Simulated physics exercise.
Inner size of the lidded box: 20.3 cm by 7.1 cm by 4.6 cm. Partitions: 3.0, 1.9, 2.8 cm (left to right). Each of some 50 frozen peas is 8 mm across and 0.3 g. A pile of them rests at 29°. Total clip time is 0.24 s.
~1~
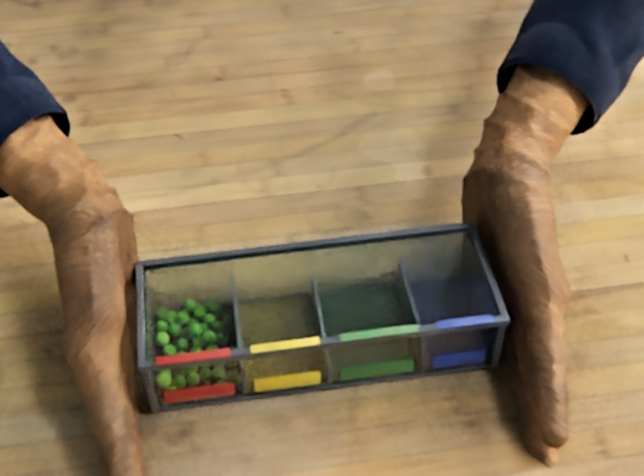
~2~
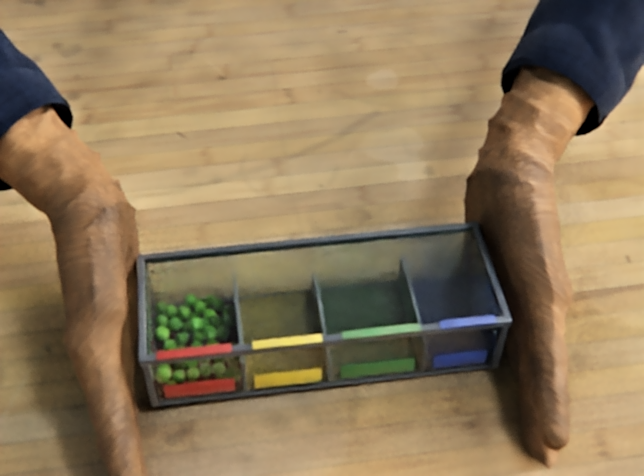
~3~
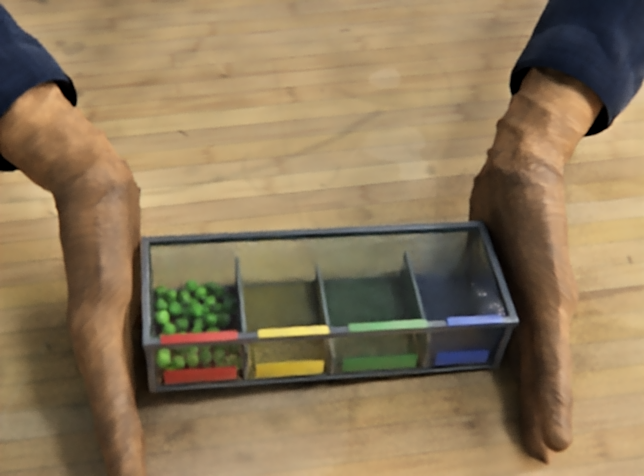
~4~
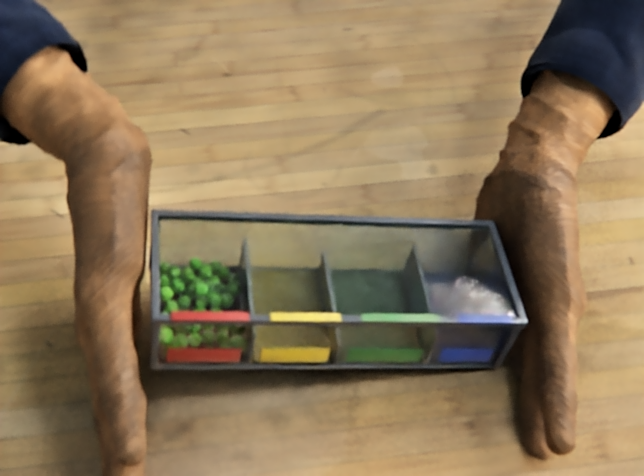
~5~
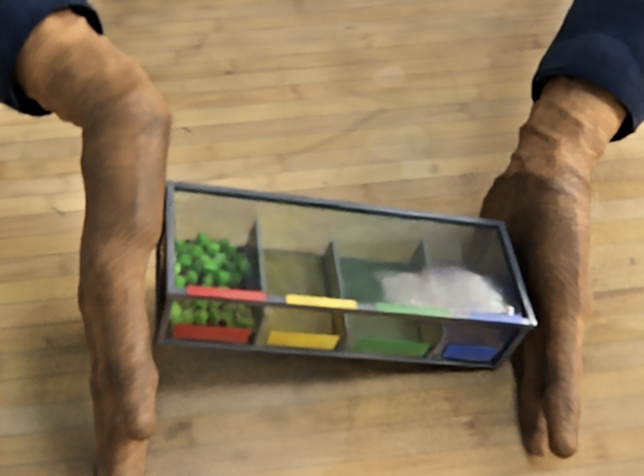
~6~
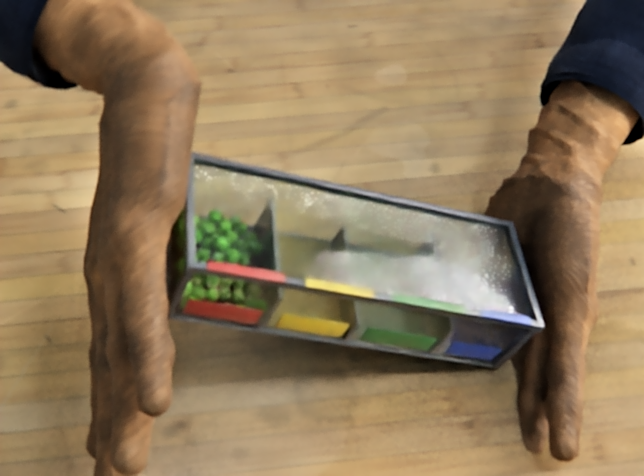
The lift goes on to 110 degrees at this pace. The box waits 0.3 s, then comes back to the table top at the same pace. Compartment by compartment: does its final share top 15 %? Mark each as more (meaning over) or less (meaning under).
Red compartment - more; blue compartment - more; green compartment - less; yellow compartment - less.
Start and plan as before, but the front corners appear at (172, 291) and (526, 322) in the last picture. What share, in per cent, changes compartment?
It would be near 55 per cent.
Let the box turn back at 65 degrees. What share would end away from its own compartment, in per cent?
I'd say close to 5 percent.
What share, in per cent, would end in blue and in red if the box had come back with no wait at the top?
Result - blue: 45 %, red: 35 %.
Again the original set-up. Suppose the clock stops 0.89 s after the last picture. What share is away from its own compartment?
55 %.
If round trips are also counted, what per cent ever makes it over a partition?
I'd guess roughly 70 percent.
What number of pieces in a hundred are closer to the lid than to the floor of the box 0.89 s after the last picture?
Share: Approx. 90 %.
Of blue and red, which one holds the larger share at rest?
The blue compartment.
Then, 0.89 s after the last picture, tilt 110 degrees; red 45 %, blue 35 %, green 15 %.
Then, 1.48 s after the last picture, tilt 57 degrees; red 35 %, blue 65 %.
Then, 2.12 s after the last picture, tilt 0 degrees; red 30 %, blue 65 %, yellow 5 %.
In the end, red 30 %, blue 65 %, green 0 %, yellow 5 %.
